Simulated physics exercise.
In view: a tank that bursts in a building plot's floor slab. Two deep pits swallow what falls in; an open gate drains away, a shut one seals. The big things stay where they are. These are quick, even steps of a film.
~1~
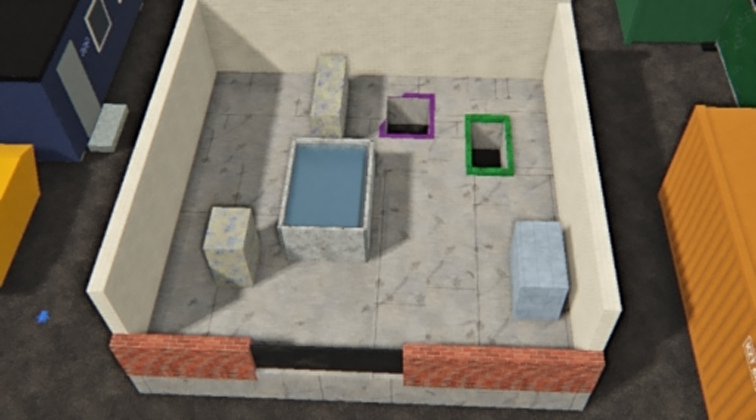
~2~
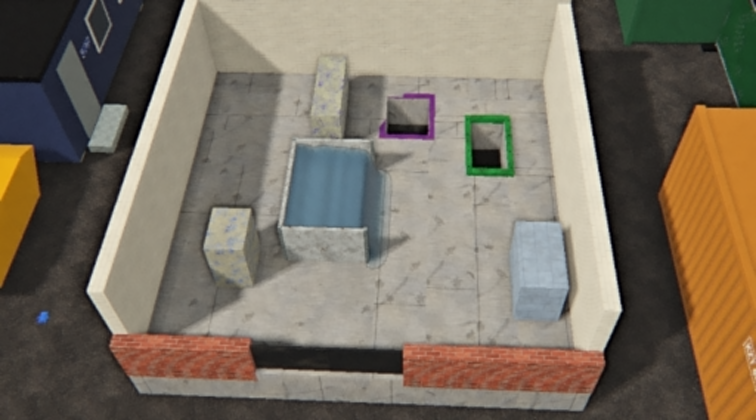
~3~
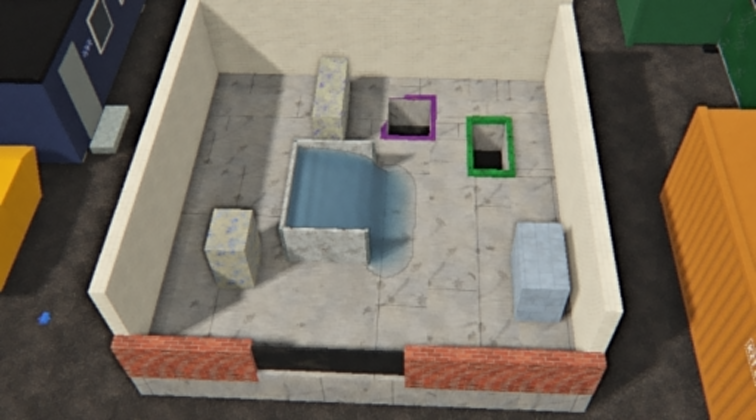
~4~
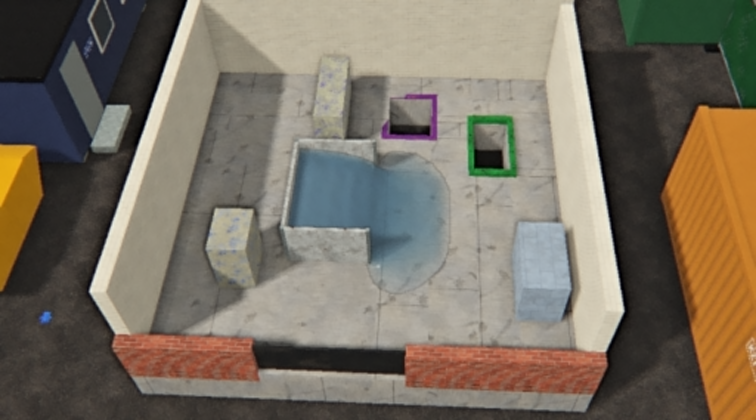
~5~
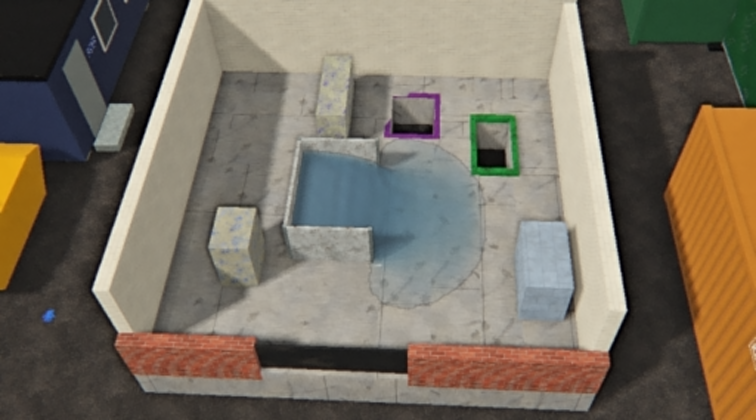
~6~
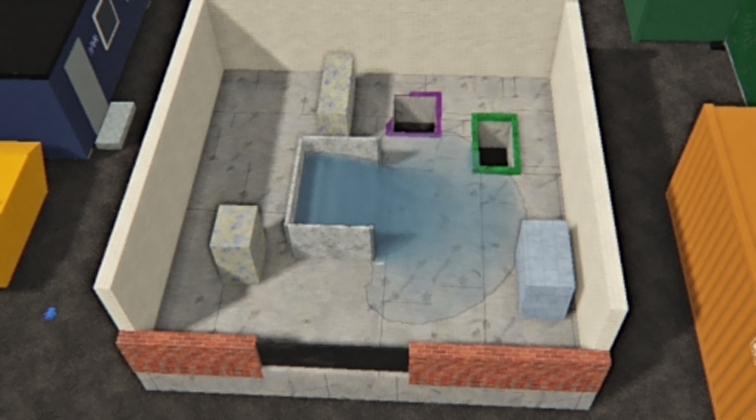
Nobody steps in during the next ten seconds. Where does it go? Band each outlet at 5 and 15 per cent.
The gate takes not even 5 %; the green pit takes from 5 to 15 %; the purple pit takes above 15 %.
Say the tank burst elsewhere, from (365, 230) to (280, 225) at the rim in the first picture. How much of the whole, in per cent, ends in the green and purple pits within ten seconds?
Per cent: Green 0, purple 8.
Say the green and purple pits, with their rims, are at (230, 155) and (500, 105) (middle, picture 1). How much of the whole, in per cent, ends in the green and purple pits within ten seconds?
Per cent: Green 0, purple 40.
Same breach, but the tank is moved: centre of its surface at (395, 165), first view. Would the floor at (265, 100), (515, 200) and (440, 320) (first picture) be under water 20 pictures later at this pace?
As listed: Not flooded, wet, flooded.
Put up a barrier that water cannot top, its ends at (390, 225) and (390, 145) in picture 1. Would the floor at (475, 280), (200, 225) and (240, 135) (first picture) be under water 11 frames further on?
As listed: Flooded, free of water, no water.
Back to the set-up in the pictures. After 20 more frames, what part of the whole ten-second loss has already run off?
Roughly 35 per cent.
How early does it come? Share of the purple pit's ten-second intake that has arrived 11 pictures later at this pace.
I make it 5 per cent.
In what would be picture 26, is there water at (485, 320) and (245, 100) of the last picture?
One after the other: Awash, dry.
A moment on, water covers 35 % of the floor; the gate 0 %, the green pit 3 %, the purple pit 1 %.
Next, water covers 40 % of the floor; the gate 0 %, the green pit 6 %, the purple pit 1 %.
Then, water covers 45 % of the floor; the gate 0 %, the green pit 7 %, the purple pit 1 %.
Later, water covers 70 % of the floor; the gate 0 %, the green pit 8 %, the purple pit 9 %.
In the end, water covers 90 % of the floor; the gate 0 %, the green pit 8 %, the purple pit 17 %.
